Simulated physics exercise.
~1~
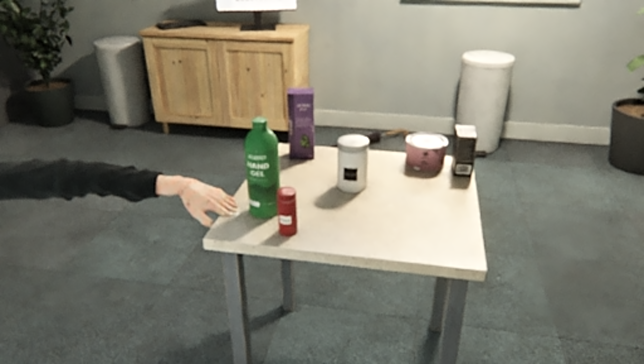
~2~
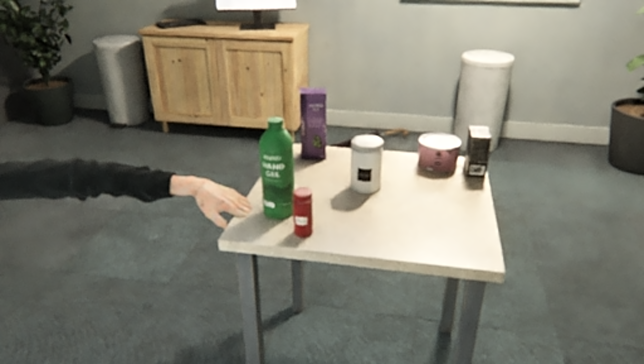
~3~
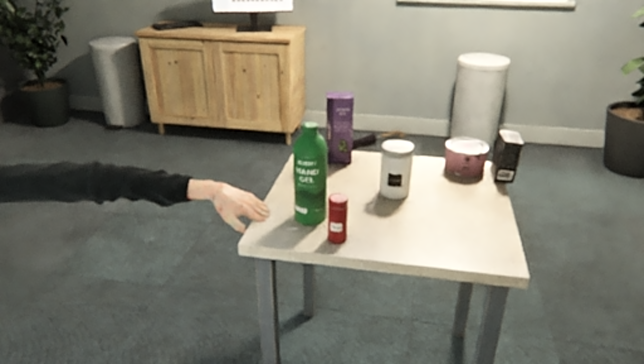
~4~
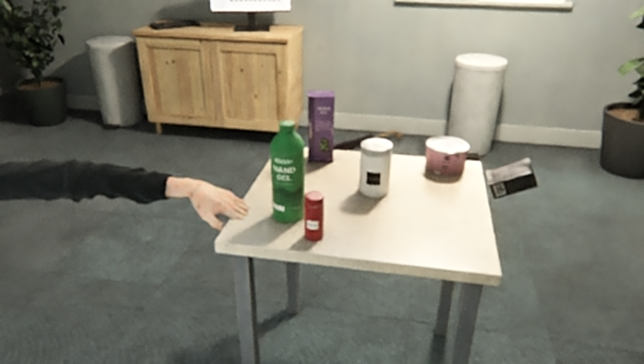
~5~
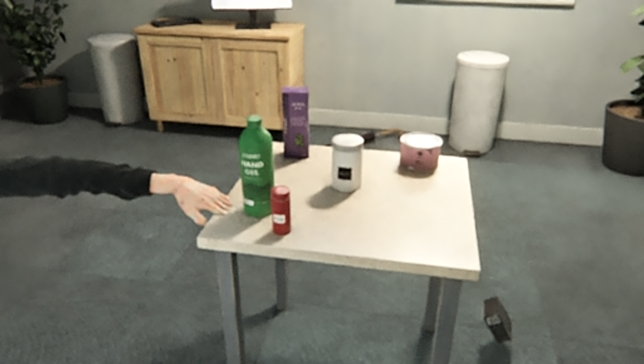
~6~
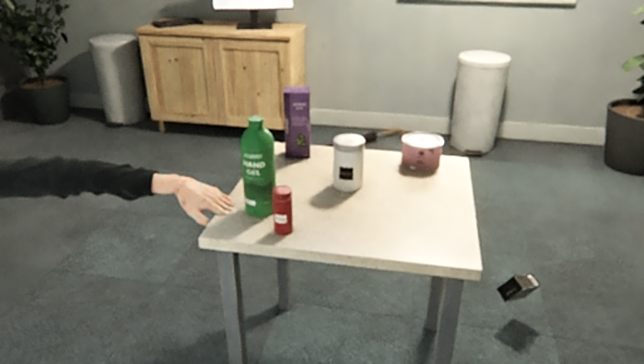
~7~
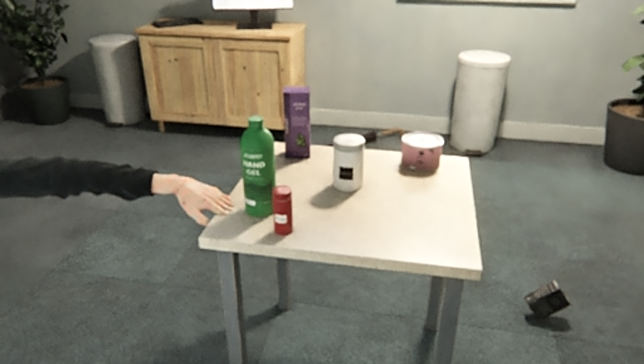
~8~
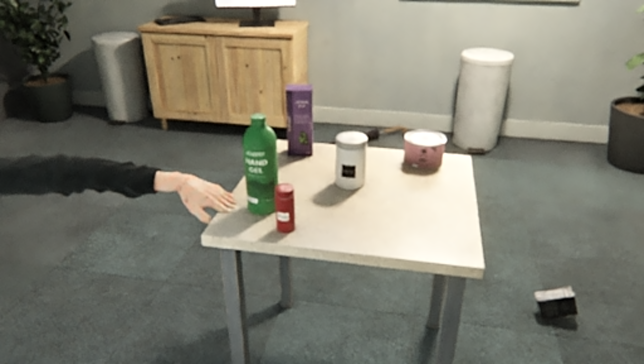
The clip shows a hand resting at the left edge of a small table holding a green bottle and several containers. The table shifts right and then back left, and a black packet drops off the right side, bounces, and ends on the floor while the other items stay on top.
